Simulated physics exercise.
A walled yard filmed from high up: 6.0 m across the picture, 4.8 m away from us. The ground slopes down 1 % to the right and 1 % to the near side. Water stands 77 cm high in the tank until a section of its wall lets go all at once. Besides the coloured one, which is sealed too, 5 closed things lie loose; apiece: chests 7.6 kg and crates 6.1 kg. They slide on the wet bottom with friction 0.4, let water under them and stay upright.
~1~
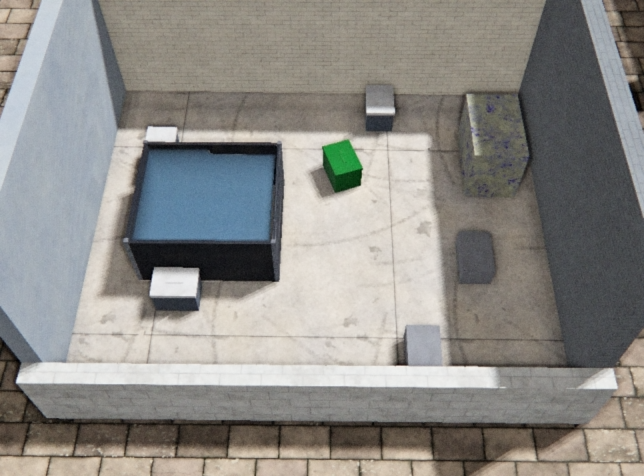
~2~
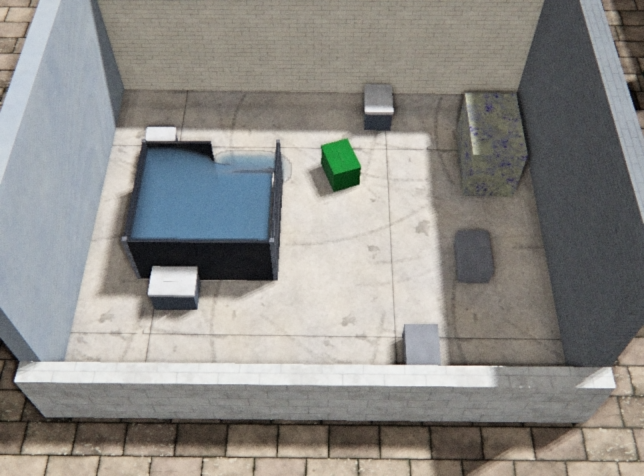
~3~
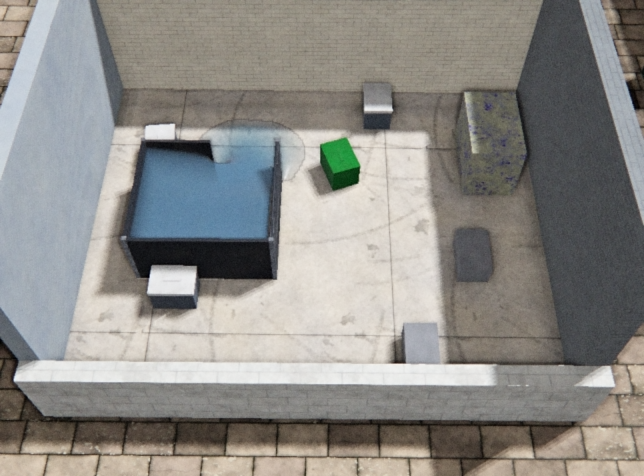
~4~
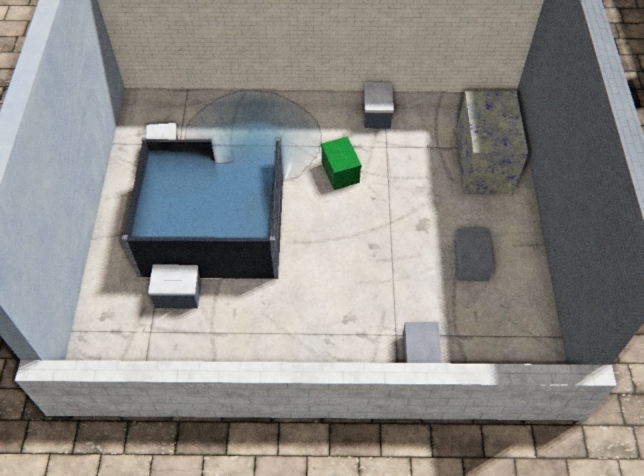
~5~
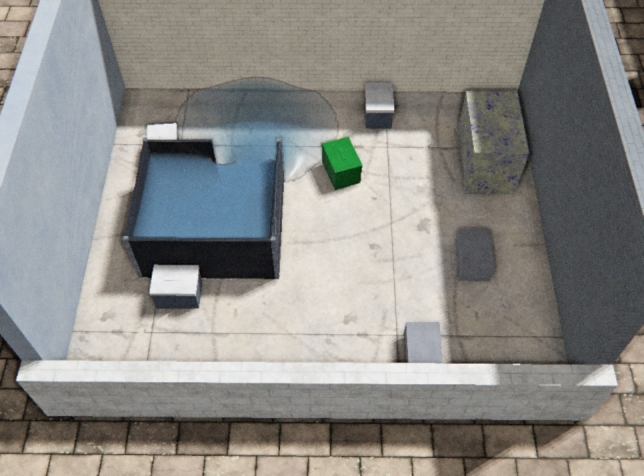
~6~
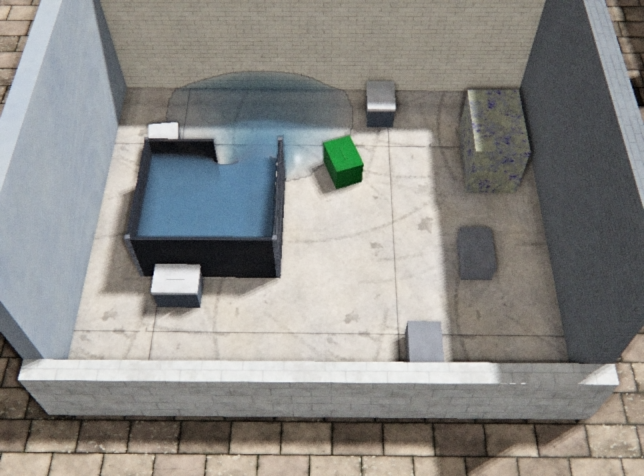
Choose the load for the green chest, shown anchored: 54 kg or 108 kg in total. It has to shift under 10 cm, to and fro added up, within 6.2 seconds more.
Verdict: The smaller load will do.
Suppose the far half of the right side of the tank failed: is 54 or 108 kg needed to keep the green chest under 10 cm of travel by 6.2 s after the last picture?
In that case neither load is enough.
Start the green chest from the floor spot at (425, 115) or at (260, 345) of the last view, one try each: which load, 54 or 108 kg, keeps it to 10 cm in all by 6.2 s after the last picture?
In that order: Neither holds; the smaller is enough.
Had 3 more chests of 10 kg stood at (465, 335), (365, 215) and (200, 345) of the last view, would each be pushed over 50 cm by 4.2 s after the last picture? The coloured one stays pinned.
In that order: Less, under, under.
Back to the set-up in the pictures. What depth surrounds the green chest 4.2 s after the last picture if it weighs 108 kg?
Roughly 1 cm.
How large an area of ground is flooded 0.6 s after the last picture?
Some 8.5 m2.
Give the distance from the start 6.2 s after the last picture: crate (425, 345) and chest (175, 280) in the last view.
In that order: 100 cm, 0 cm.
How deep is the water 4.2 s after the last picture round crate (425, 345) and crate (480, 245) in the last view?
Roughly 5 and 4 cm.
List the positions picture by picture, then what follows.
In the first picture, the green chest at (342, 157) rests on the ground; 2.5 m2 under water; 0 of 6 have shifted.
In the second picture, the green chest at (341, 156), on the bottom; 3.1 m2 under water; 0 of 6 have shifted.
In the third picture, the green chest at (340, 155), on the bottom; water covers 4.0 m2; 1 of 6 have shifted.
In the fourth picture, the green chest at (341, 154), on the bottom; water covers 5.1 m2; 1 of 6 have shifted.
In the fifth picture, the green chest at (342, 154) rests on the ground; 6.0 m2 under water; 1 of 6 have shifted.
In the sixth picture, the green chest at (343, 153) rests on the ground; water covers 6.5 m2; 1 of 6 have shifted.
Then, 0.6 s after the last picture the green chest would be 0 cm from its start with 54 kg and 0 cm from its start with 108 kg; 1 cm of water round it then.
Then, 2.3 s after the last picture the green chest would be 0 cm from its start with 54 kg and 0 cm from its start with 108 kg; 1 cm of water round it then.
Then, 4.2 s after the last picture the green chest would be 0 cm from its start with 54 kg and 0 cm from its start with 108 kg; 1 cm of water round it then.
Then, 6.2 s after the last picture the green chest would be 0 cm from its start with 54 kg and 0 cm from its start with 108 kg; 1 cm of water round it then.
